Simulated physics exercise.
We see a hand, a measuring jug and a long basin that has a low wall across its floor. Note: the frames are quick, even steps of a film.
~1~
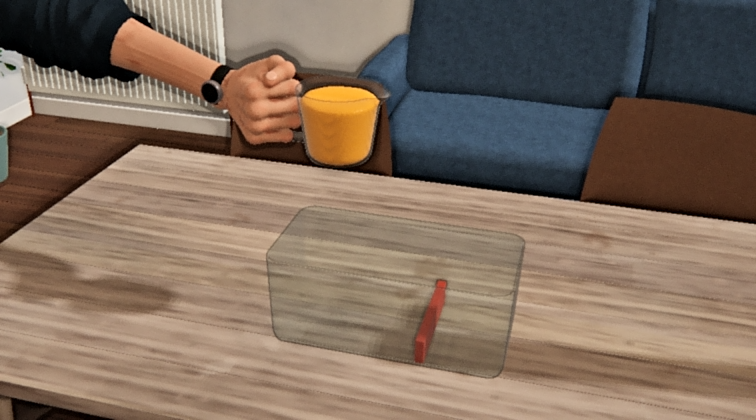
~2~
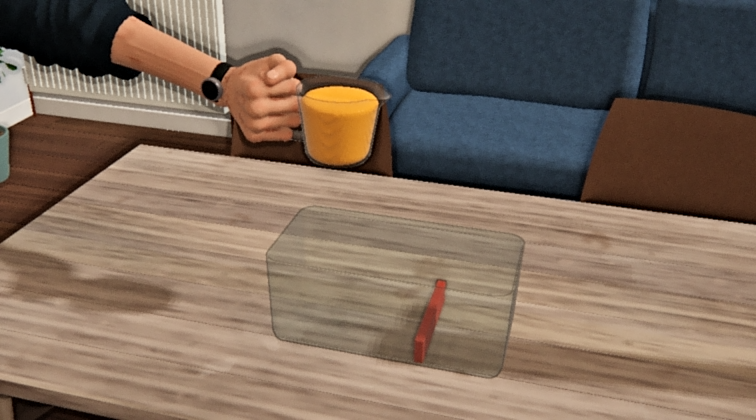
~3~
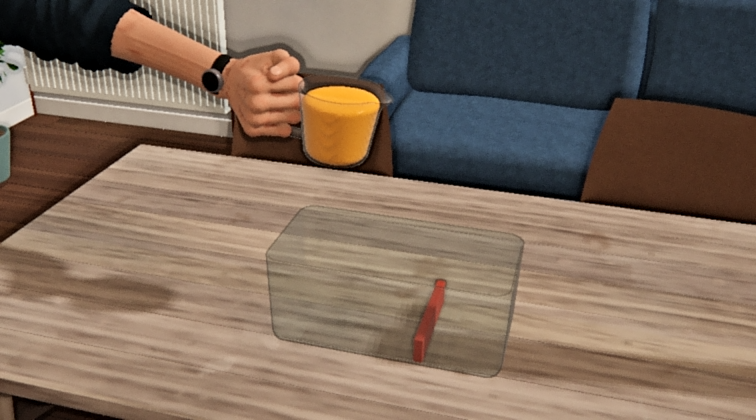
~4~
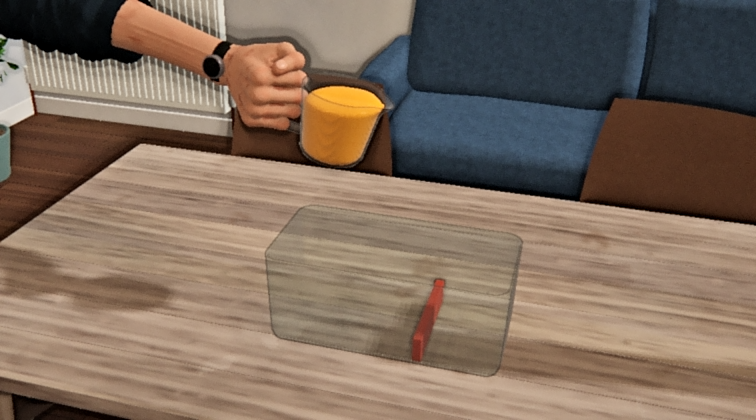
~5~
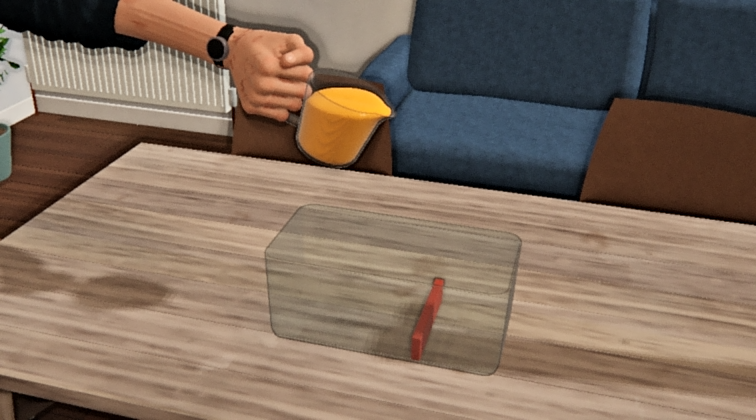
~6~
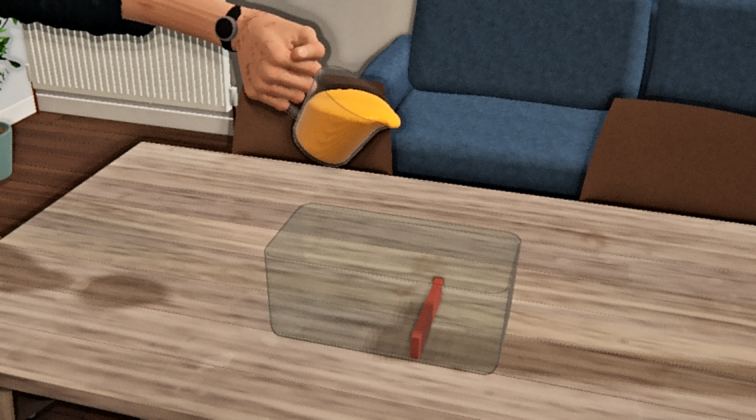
A hand holding a measuring jug of orange liquid upright, then tilting it rightward above a clear basin with a red divider.
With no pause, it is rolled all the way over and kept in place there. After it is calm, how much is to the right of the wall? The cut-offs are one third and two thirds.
It falls between the two cut-offs.
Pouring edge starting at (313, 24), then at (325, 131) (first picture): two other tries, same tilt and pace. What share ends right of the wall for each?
15 and 10 in a hundred.
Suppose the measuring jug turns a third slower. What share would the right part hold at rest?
About 60 in a hundred.
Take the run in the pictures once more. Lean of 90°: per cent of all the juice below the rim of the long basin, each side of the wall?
Left 5 %, right 20 %.
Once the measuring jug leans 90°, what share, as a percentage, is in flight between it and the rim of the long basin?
It's close to 35 per cent.
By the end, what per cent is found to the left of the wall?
Close to 50 percent.
A moment on, the measuring jug is tipped on its side and 43 per cent is still to pour, 4 is left of the wall and 18 right of it.
Next, the measuring jug is tipped right over and 5 per cent is still to pour, 35 is left of the wall and 49 right of it.
Then the measuring jug is tipped right over and 0 per cent is still to pour, 51 is left of the wall and 47 right of it.
Later the measuring jug is tipped right over and 0 per cent is still to pour, 51 is left of the wall and 48 right of it.
Finally, 51 per cent lies left of the wall, 48 right of it and 1 outside.
